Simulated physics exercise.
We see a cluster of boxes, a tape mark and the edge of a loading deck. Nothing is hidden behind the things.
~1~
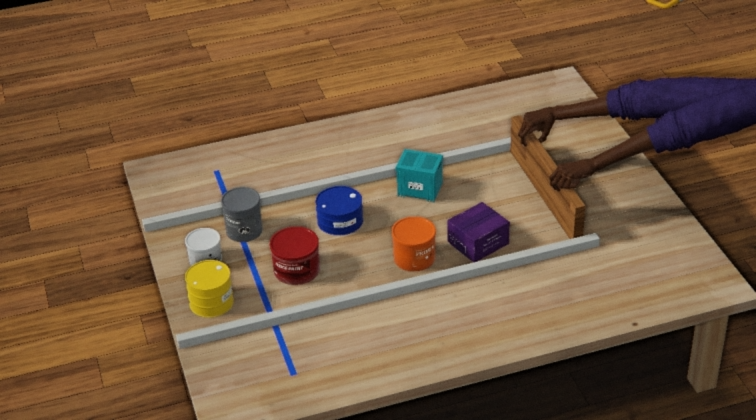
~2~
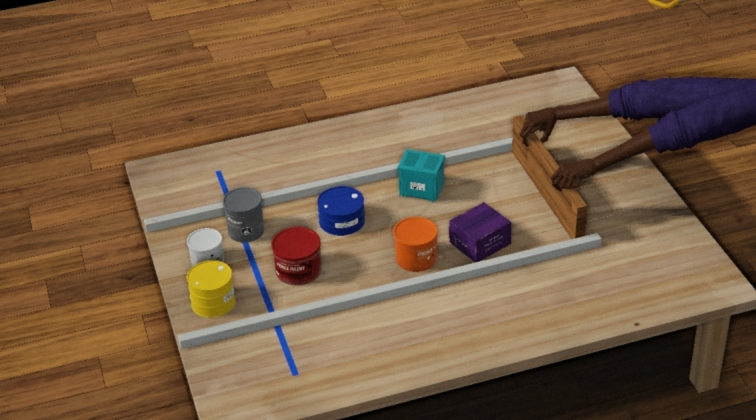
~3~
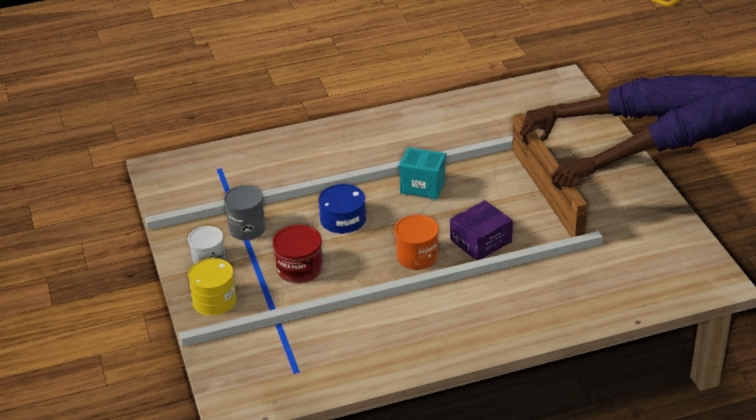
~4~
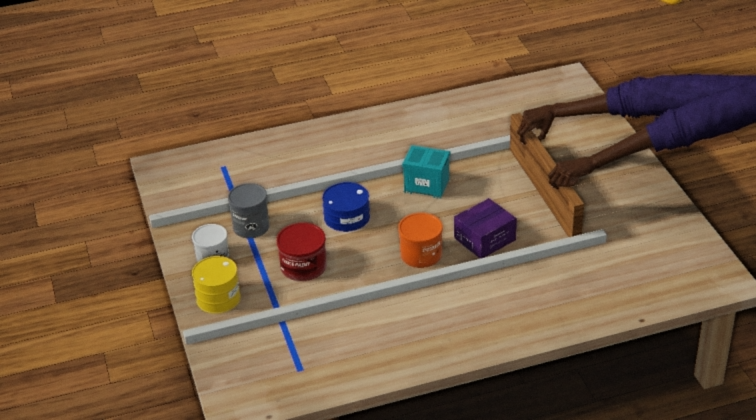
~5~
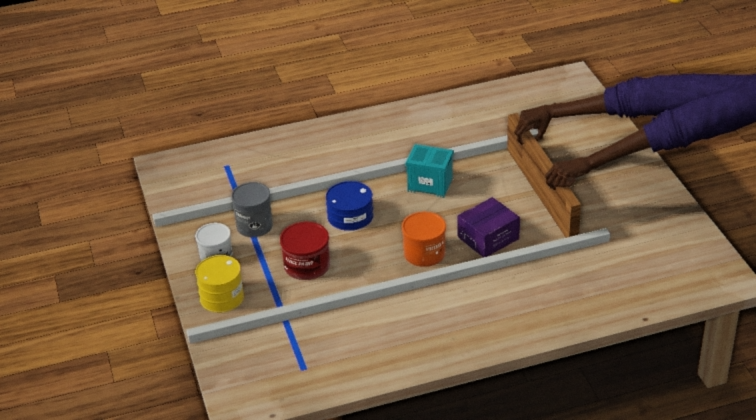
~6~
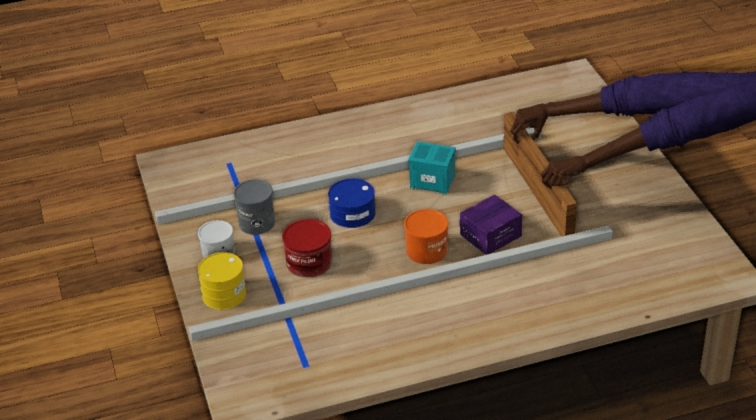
On a wooden table, two hands hold a plank near containers that barely move.
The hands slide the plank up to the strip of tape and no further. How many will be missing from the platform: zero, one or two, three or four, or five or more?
As it turns out, the number that fall off is one or two.
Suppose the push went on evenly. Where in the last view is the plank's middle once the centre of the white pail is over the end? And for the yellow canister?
About (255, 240), and (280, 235) for the other.
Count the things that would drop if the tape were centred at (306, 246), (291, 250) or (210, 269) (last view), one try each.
The counts: 0, 0 and 5.
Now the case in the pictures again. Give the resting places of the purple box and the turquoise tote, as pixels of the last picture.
About (250, 276), and the other about (230, 214).
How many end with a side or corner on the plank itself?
3 of them.
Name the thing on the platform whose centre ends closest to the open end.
The white pail.
Soon after, none off yet; yellow canister at rest near (222, 281); white pail at rest near (217, 242); grey pail at rest near (255, 207).
After that, none off yet; yellow canister moving near (219, 283); white pail at rest near (217, 242); grey pail displaced a little near (242, 210).
In the end, the number that fall off is one or two; gone, yellow canister.
